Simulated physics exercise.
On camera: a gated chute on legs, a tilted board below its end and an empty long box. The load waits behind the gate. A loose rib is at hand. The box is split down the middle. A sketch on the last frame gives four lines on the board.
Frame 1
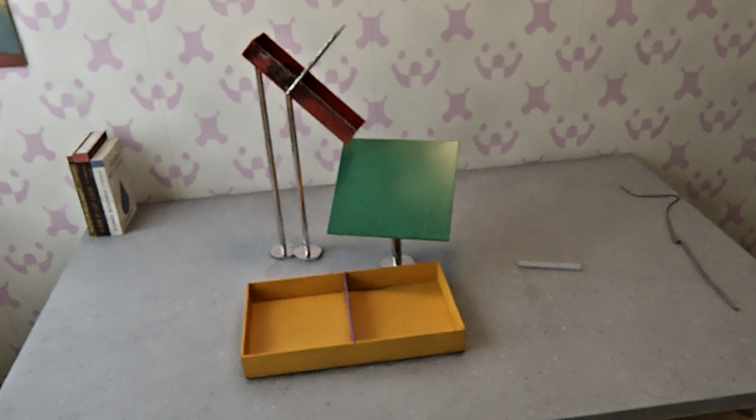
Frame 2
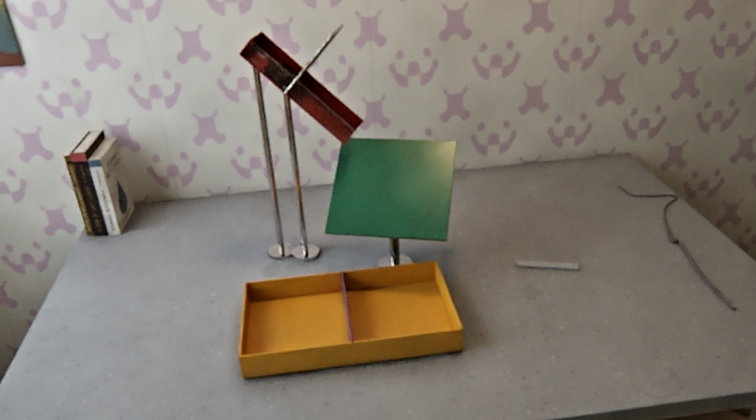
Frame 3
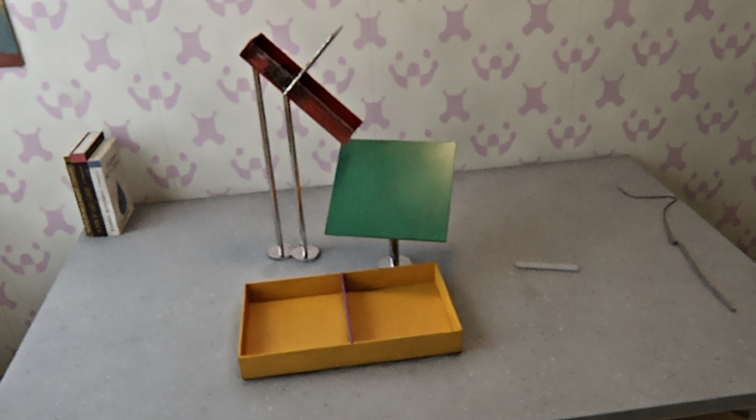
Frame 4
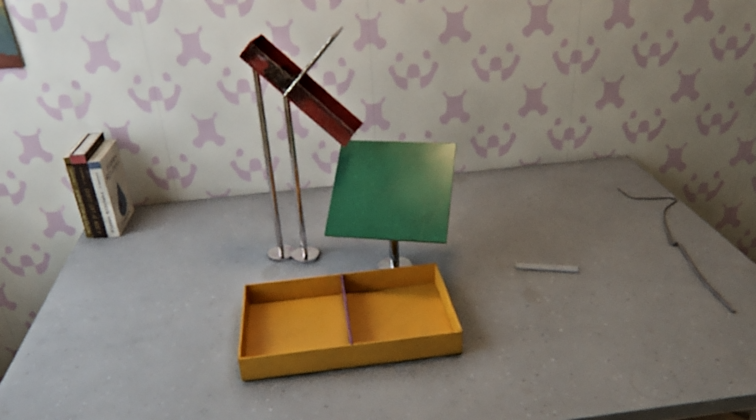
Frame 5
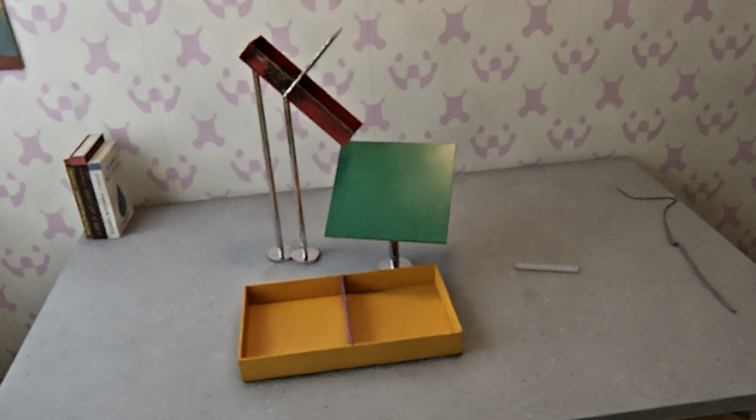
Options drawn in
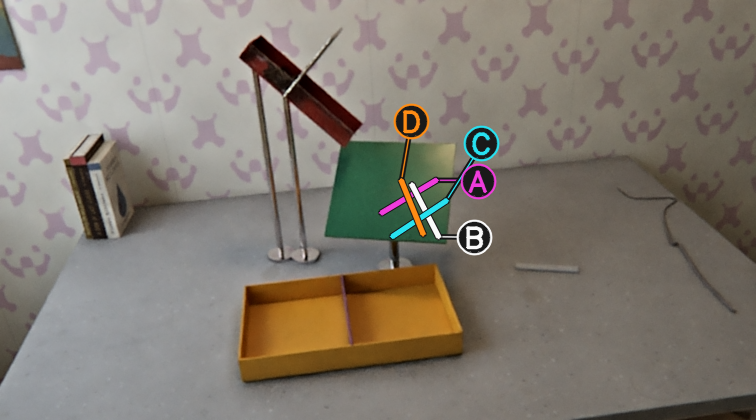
A red chute on metal legs standing still above a tilted green board and an empty, divided yellow box on a grey table.
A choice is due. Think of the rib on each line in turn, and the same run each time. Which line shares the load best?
A beats the others.
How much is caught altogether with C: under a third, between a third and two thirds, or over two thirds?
Over two thirds.
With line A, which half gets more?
More lands on the left.
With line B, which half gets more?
More lands on the right.
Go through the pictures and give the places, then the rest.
The first picture shows load behind the gate at (287, 75), chocolate balls; lip of the chute at (351, 140), sloping fairly steeply.
The second picture shows middle of the board at (392, 186), tilted fairly steeply; middle of its low edge at (385, 237); of its high edge at (398, 139).
The third picture shows front corners of the box at (239, 357) and (461, 330); front end of its middle wall at (352, 343).
The fourth picture shows middle of the load at (285, 77); lip at (349, 142).
The fifth picture shows middle of the load at (285, 78); lip at (348, 142).
On the marked copy, line A from (436, 180) to (381, 212); line B from (411, 184) to (438, 236); line C from (446, 200) to (392, 236); line D from (401, 180) to (423, 233).
Choosing A, of what is caught, about two thirds in the left half, about a third in the right.
Choosing B, of what is caught, none in the left half, all in the right.
Choosing C, of what is caught, a stray few in the left half, nearly all in the right.
Choosing D, of what is caught, none in the left half, all in the right.
